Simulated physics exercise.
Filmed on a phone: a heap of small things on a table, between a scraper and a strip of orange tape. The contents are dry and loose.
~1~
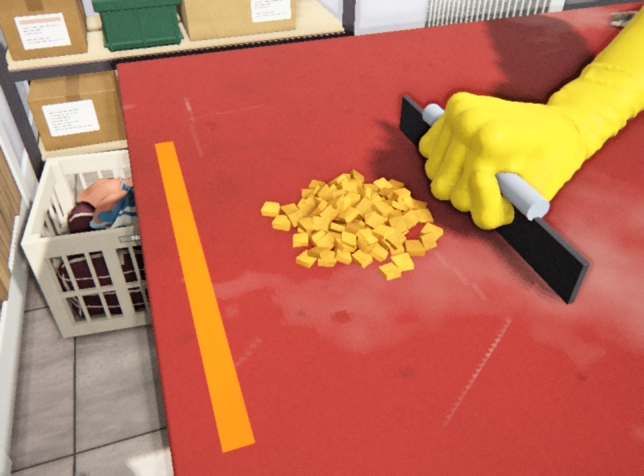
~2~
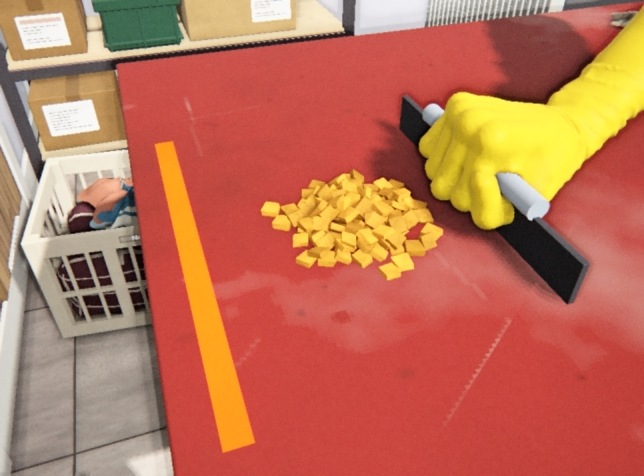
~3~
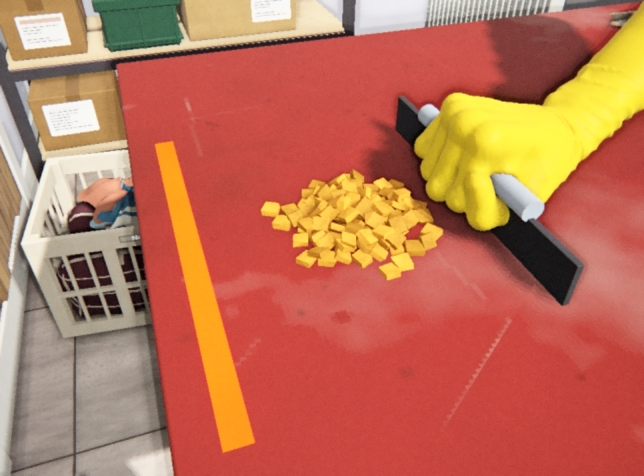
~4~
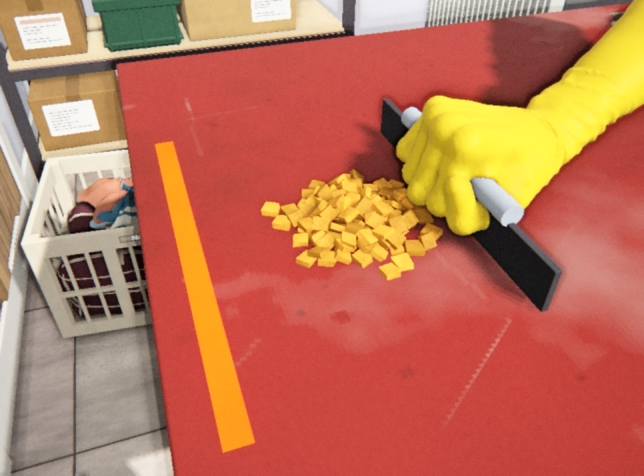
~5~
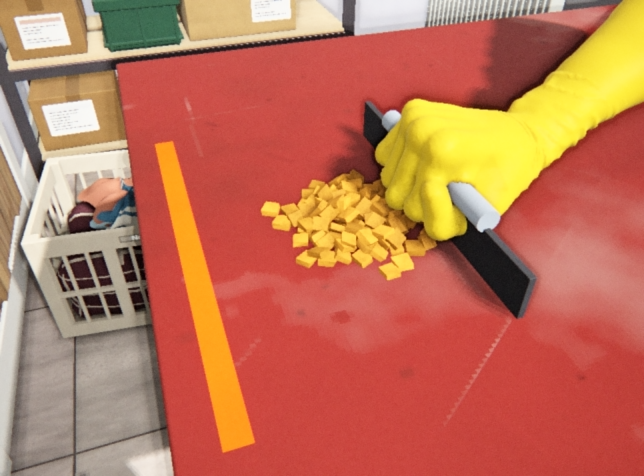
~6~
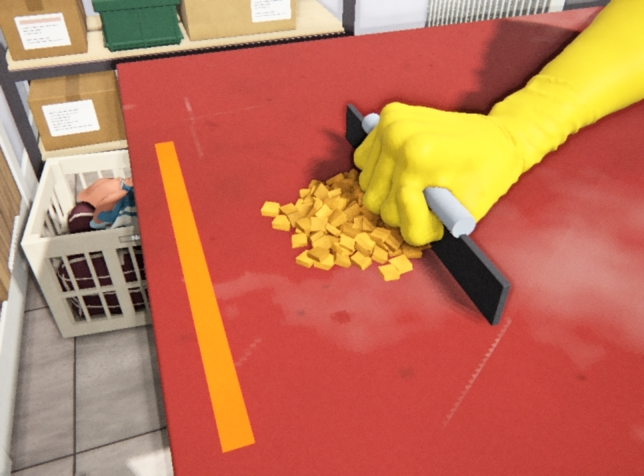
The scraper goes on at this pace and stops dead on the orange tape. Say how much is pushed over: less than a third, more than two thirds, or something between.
The part that falls is over two thirds.
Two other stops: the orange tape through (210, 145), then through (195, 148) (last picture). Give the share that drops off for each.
About 10 and 40 per cent.
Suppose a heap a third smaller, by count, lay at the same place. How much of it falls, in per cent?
Some 70 per cent.
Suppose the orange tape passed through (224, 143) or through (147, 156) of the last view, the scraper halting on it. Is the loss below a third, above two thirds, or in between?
One: Under a third. Two: Beyond two thirds.
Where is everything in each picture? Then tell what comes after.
The first picture shows scraper at (560, 264), at rest; orange tape at (166, 153), about two fingers from the edge; edge at (144, 268); the heap at (363, 213), small crackers.
The second picture shows scraper at (560, 264), at rest.
The third picture shows scraper at (555, 266); the heap at (363, 213).
The fourth picture shows scraper at (534, 271).
The fifth picture shows scraper at (510, 278); the heap at (363, 213).
The sixth picture shows scraper at (485, 284); orange tape at (166, 153); edge at (144, 268); the heap at (353, 213), about a quarter pushed along.
Soon after the last picture, scraper still moving, near (294, 197); heap all on the table, its front near (183, 238).
A little later, scraper stopped at the orange tape; heap about two thirds over the edge.
Later still, scraper stopped at the orange tape; heap most over the edge.
At rest, scraper stopped at the orange tape; heap most over the edge.
